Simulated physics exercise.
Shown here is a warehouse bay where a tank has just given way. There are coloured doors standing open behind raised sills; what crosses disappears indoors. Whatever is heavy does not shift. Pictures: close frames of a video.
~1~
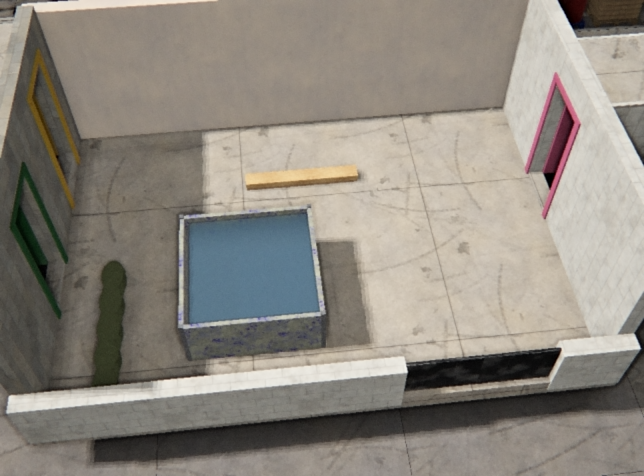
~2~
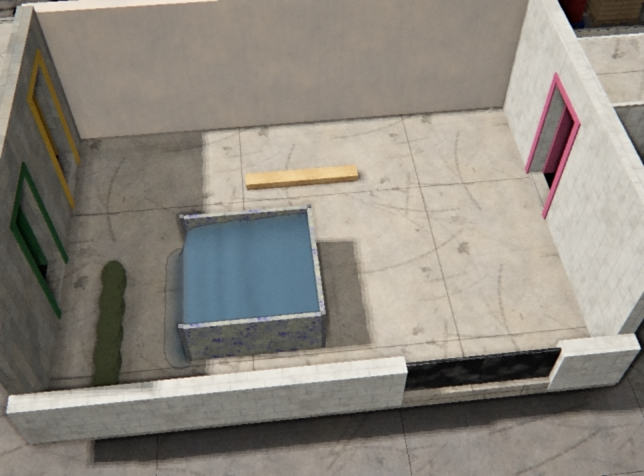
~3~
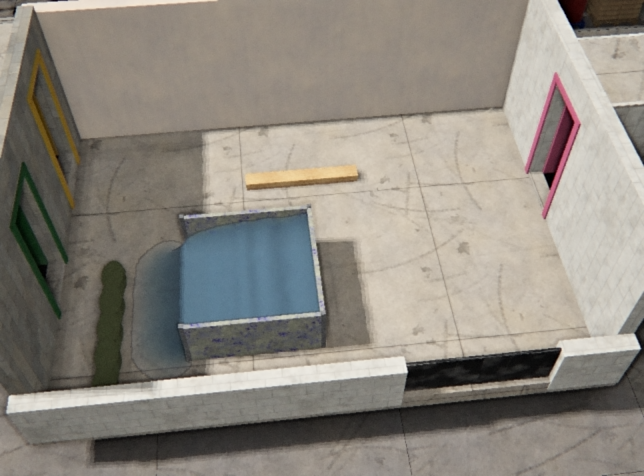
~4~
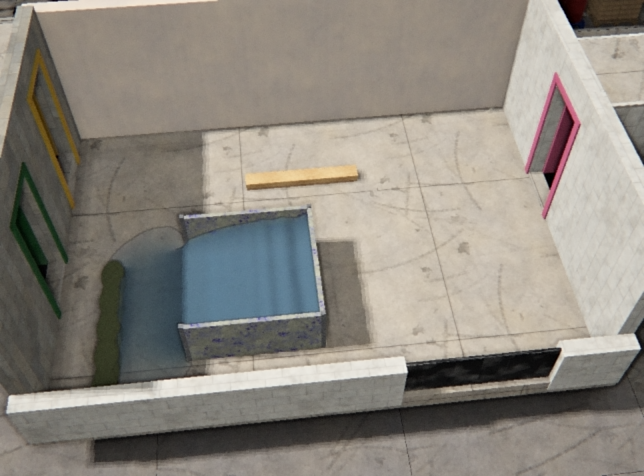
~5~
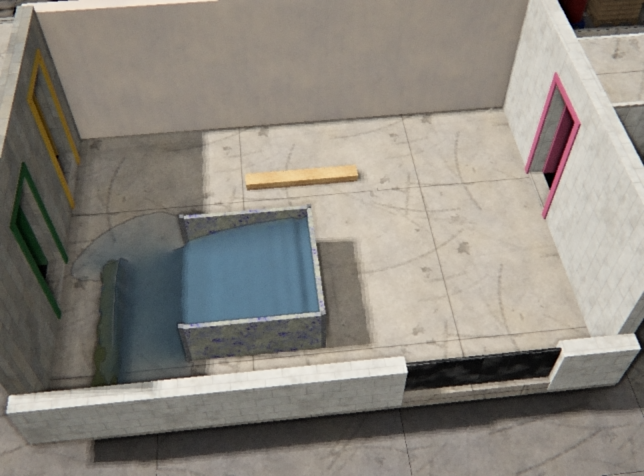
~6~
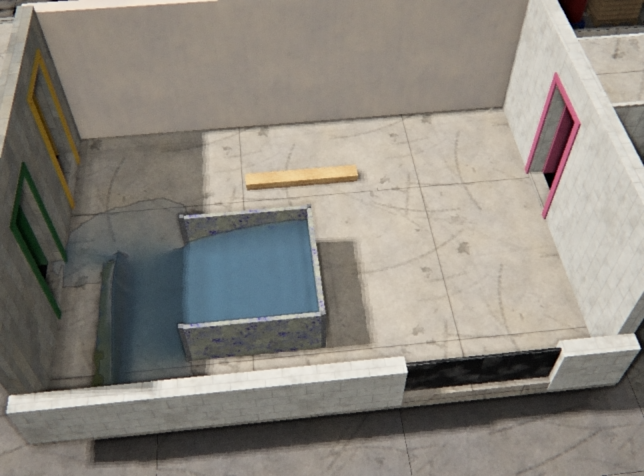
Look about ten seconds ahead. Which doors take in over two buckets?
In order: Yellow door: Does not exceed it; green door: Exceeds it; pink door: Exceeds it.
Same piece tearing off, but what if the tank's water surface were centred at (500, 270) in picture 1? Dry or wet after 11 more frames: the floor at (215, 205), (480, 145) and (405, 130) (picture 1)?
Soaked, spared, spared.
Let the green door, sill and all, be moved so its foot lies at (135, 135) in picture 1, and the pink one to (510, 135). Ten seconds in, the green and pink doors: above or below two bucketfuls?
As I see it, the green door overshoots the mark while the pink door overshoots the mark.
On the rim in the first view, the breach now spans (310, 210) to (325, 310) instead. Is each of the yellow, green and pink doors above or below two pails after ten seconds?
The yellow door falls short, the green door falls short, and the pink door exceeds it.
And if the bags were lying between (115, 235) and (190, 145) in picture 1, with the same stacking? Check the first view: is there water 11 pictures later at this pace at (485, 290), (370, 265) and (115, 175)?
I reckon it goes left untouched, then left untouched, then waterlogged.
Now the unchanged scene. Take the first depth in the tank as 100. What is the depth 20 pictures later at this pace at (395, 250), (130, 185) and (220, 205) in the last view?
0, 10 and 2 in a hundred, in turn.
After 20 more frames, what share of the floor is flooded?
Around 55 percent, give or take.
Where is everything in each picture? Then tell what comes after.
The first frame shows the open tank at (249, 266) is whole and still.
In the second frame, the front is at (186, 365), out from the gap at (189, 291).
In the third frame, the front is at (160, 375), out from the gap at (190, 294).
In the fourth frame, water pours out at (190, 295) and has run to a hidden place.
In the fifth frame, water pours out at (190, 296) and has run to (78, 263).
In the sixth frame, the front is at (70, 237), out from the gap at (190, 296).
A moment on, water covers 25 % of the floor; the yellow door wet at the sill, nothing in, the green door under two buckets in, the pink door not reached.
Next, water covers 35 % of the floor; the yellow door wet at the sill, nothing in, the green door over two buckets in, the pink door not reached.
Then, water covers 55 % of the floor; the yellow door wet at the sill, nothing in, the green door over two buckets in, the pink door not reached.
Later, water covers 80 % of the floor; the yellow door wet at the sill, nothing in, the green door over two buckets in, the pink door wet at the sill, nothing in.
In the end, water covers 95 % of the floor; the yellow door wet at the sill, nothing in, the green door over two buckets in, the pink door over two buckets in.
